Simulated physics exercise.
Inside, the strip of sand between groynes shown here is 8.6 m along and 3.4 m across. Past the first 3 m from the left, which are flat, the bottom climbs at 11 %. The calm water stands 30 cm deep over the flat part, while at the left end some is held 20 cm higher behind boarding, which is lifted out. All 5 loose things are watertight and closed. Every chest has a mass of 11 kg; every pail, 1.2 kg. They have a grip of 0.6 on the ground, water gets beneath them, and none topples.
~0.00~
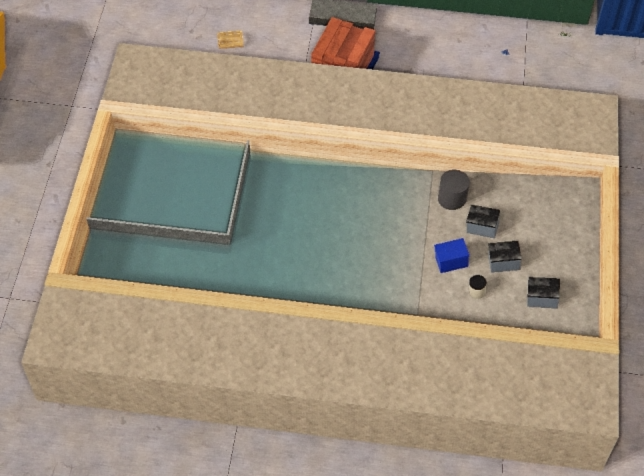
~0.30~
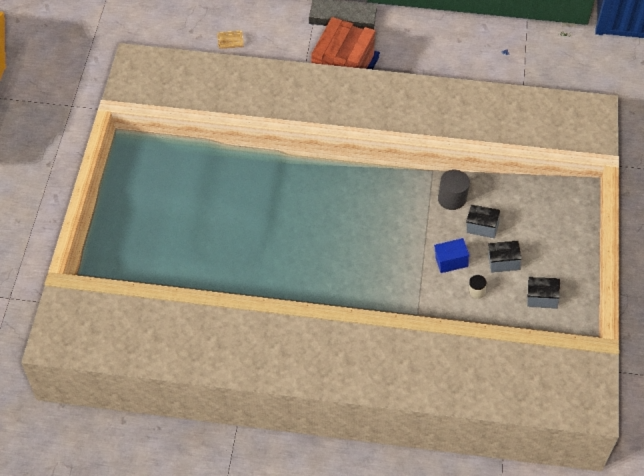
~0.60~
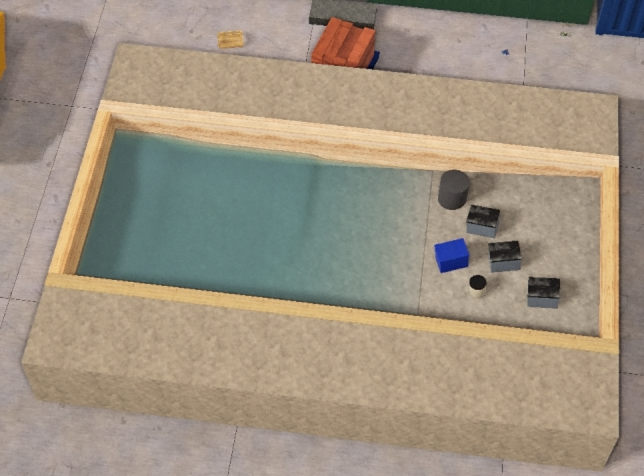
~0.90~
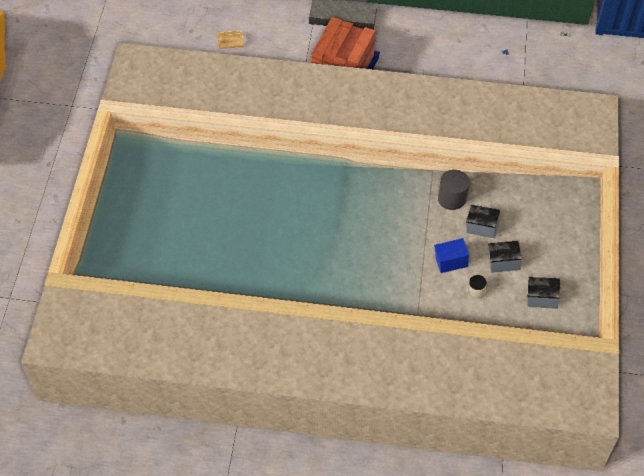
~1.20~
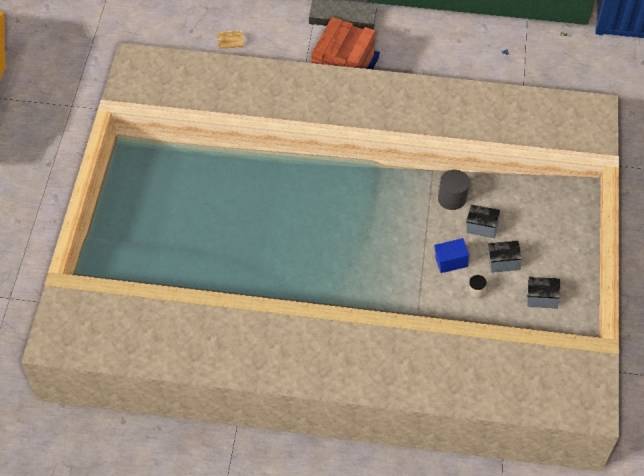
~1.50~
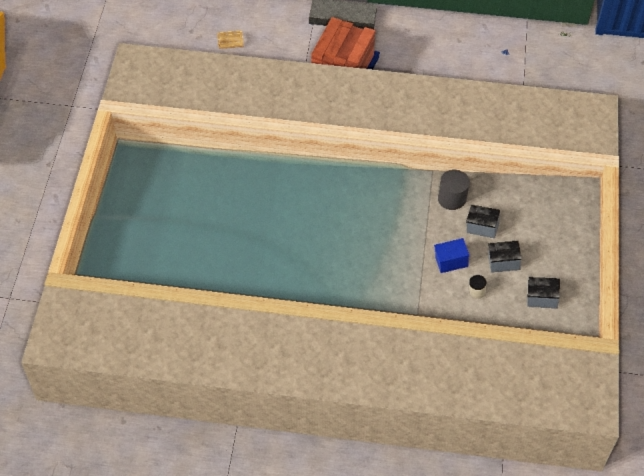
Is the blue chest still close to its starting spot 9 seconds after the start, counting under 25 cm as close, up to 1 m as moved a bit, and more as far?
Big move.
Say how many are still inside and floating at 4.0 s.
2 at that moment.
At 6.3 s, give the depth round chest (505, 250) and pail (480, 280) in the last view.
Depths: Near 1 cm, then near 2 cm.
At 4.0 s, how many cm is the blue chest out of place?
Displacement by then near 20 cm.
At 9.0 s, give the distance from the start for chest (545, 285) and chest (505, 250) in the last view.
The first is 0 cm from its start, the second 0 cm.
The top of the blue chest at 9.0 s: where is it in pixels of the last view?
The top is close to pixel (365, 240).
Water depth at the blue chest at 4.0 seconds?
7 cm or so.
After 2.1 s the blue chest is near (454, 250), 0.0 m from its start, aground; 0 afloat.
After 4.0 s the blue chest is near (464, 256), 0.2 m from its start, afloat; 2 afloat.
After 6.3 s the blue chest is near (381, 258), 1.2 m from its start, afloat; 2 afloat.
After 9.0 s the blue chest is near (365, 240), 1.5 m from its start, afloat; 2 afloat.
